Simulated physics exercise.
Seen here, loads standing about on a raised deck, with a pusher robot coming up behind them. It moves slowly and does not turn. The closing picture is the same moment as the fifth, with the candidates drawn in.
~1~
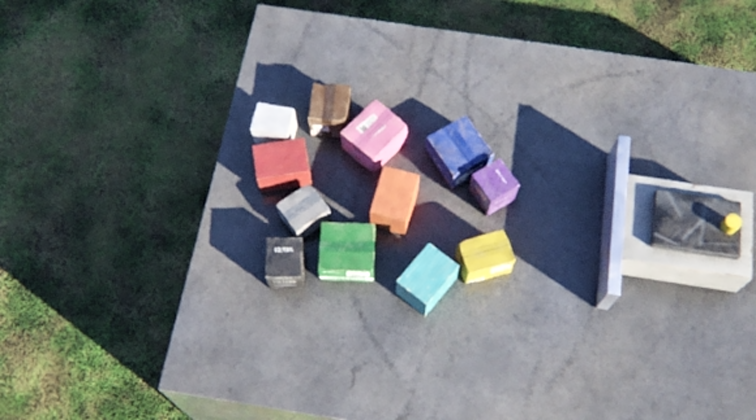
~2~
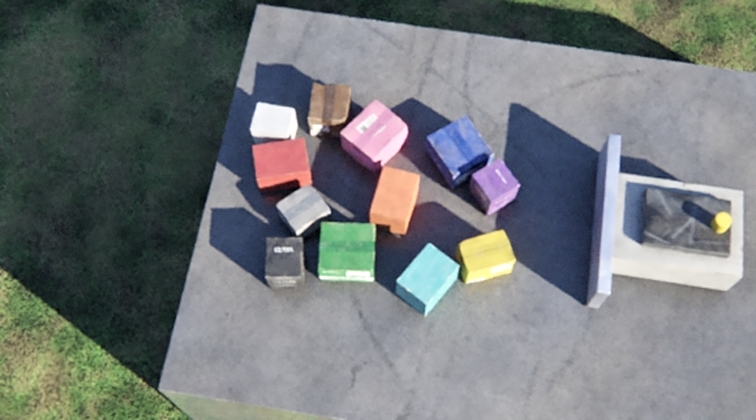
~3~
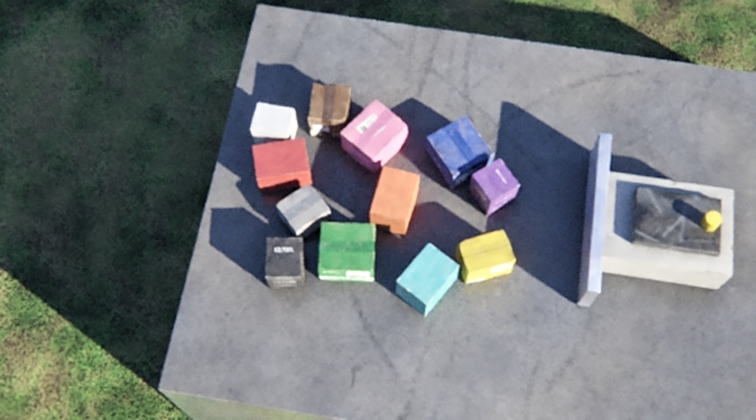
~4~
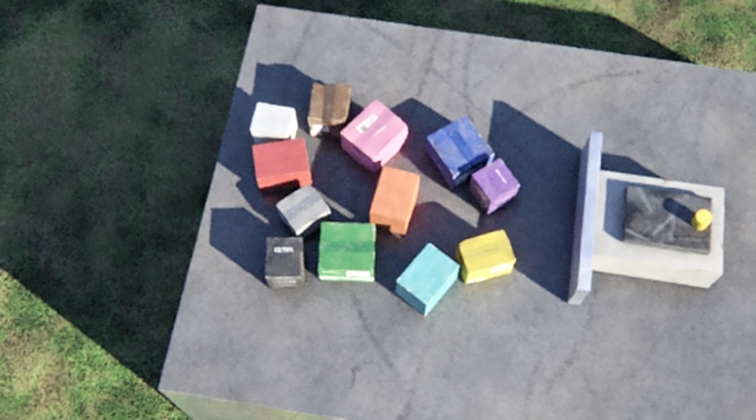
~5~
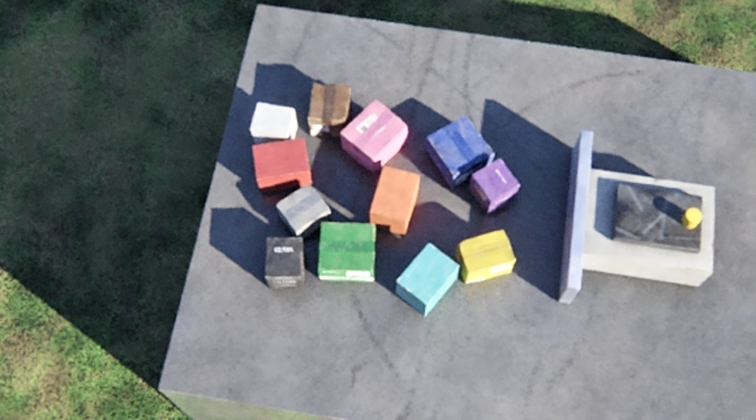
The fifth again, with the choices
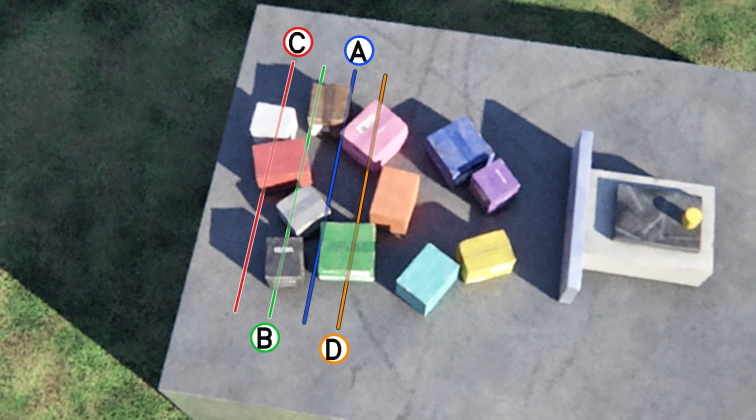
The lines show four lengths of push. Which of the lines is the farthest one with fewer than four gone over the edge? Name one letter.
As far as mark B.
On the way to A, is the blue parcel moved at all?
By then, yes.
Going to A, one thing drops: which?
It is the white crate.
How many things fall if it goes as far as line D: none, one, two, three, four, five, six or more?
By then, none.
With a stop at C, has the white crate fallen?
By then, yes.
On the copy, A at (331, 190); B at (298, 185); C at (266, 180); D at (363, 194).
On B. First, robot (547, 201); turquoise crate (399, 279); blue parcel (447, 145).
Then, robot (444, 186); white crate (259, 123); brown parcel (284, 92).
Finally, robot (367, 175); white crate over the edge; red crate over the edge; two fallen.
By contrast, A is within the limit but short; C drops five; D is within the limit but short.
